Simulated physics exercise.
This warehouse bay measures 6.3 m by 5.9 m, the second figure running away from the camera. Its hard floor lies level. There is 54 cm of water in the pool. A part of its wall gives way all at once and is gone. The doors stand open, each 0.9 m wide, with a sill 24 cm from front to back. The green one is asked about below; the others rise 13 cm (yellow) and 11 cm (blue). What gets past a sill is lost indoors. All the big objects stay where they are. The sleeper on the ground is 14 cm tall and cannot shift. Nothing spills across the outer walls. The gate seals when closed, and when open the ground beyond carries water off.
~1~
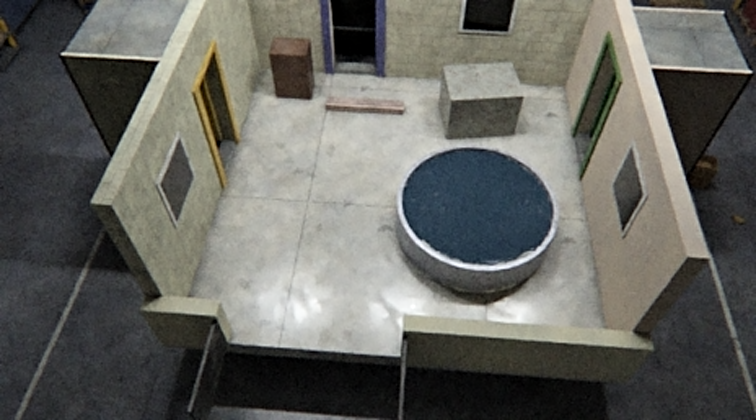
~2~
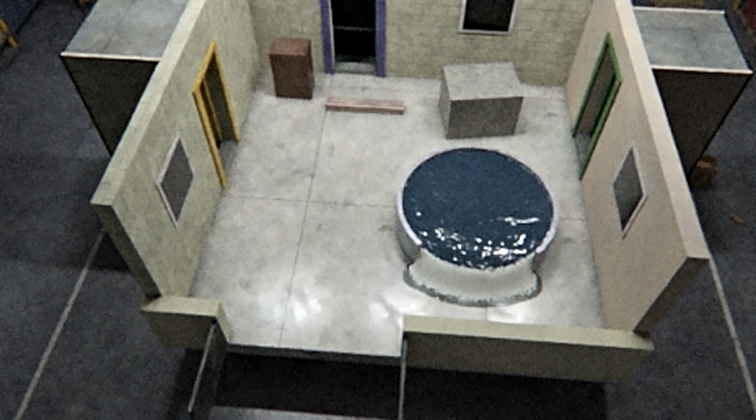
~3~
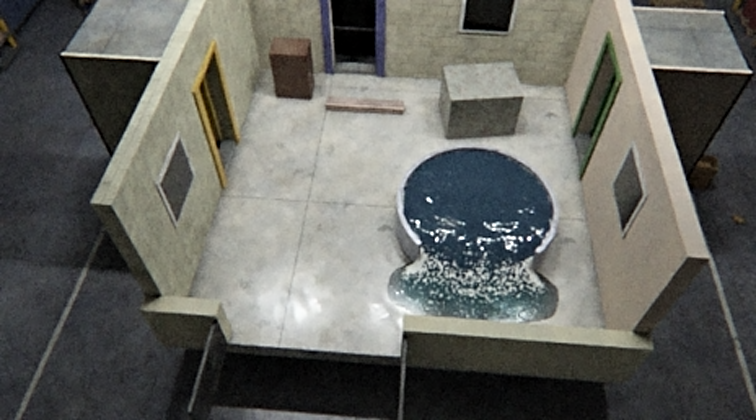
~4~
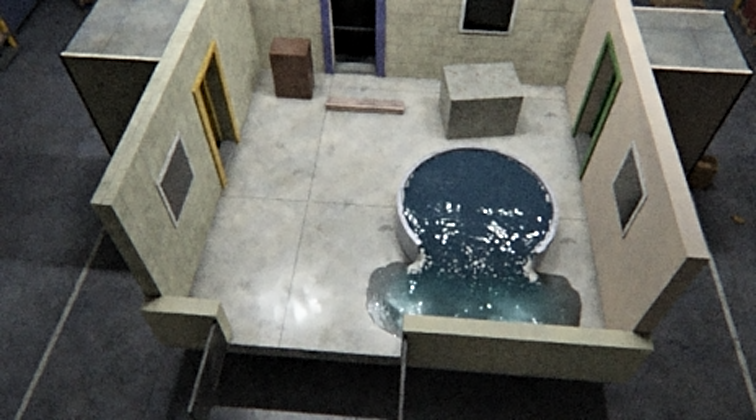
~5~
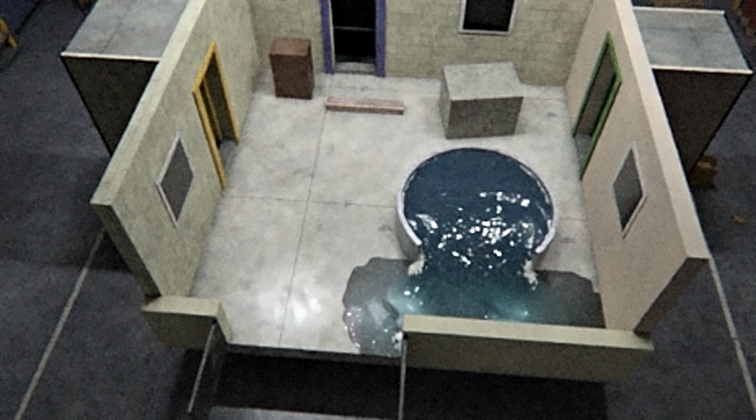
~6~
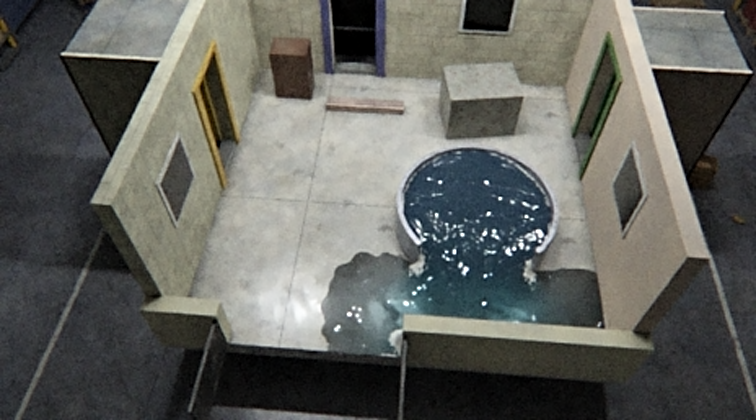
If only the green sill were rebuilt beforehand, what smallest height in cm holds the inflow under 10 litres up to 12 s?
Some 6 cm above the ground.
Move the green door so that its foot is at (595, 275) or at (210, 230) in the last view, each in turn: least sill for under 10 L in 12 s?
About 16 and 8.0 cm.
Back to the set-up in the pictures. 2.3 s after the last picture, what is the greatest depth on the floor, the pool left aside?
Roughly 31 cm.
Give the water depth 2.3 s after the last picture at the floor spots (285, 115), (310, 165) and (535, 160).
In that order: 0, 0 and 4 cm.
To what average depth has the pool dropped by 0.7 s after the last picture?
Roughly 33 cm on average.
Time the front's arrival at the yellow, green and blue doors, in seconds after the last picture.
Arrival: Yellow 3.0 s, green 2.0 s, blue 5.0 s.
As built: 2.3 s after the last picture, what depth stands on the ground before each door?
Depths in cm: Yellow 0, green 10, blue 0.
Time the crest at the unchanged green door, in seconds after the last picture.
Near 2.6 s.
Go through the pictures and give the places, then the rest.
Still water, 54 cm deep, in the pool at (476, 205); the green door at (593, 115) is dry, in the first picture.
The front is at (410, 281), 0.3 m from the gap at (475, 282); 0.5 m2 of floor is wet, 54 cm left at the back, in the second picture.
The front is at (549, 312), 0.7 m from the gap at (474, 283); 1.4 m2 of floor is wet, 54 cm left at the back, in the third picture.
Water pours out at (474, 284) and has run 1.1 m, to a hidden place; about 6 cm deep outside, 54 cm at the back, in the fourth picture.
The front is at a hidden place, 1.6 m from the gap at (474, 284); 4.1 m2 of floor is wet, 54 cm left at the back, in the fifth picture.
The gap is at (474, 284), the front 1.9 m out at a hidden place; the back of the pool holds 51 cm; 2.7 m in a straight line remain to the green door at (593, 115), in the sixth picture.
Then, 0.7 s after the last picture water covers 15 % of the floor, deepest (42 cm) near (473, 335); it has not reached the green door.
Then, 2.3 s after the last picture water covers 45 % of the floor, deepest (31 cm) near (600, 356); 10 cm at the green door, 0 litres in over its 16 cm sill.
Then, 11.3 s after the last picture water covers 95 % of the floor, deepest (9 cm) near (425, 82); 5 cm at the green door, 0 litres in over its 16 cm sill.
At the green door as built, the water peaked near 10 cm, 2.5 s after the last picture.
Run again over the same 12 s with other heights there, 19 litres in over 5 cm, 7 litres over 6.5 cm. The limit of 10 litres is kept from about 6 cm up.
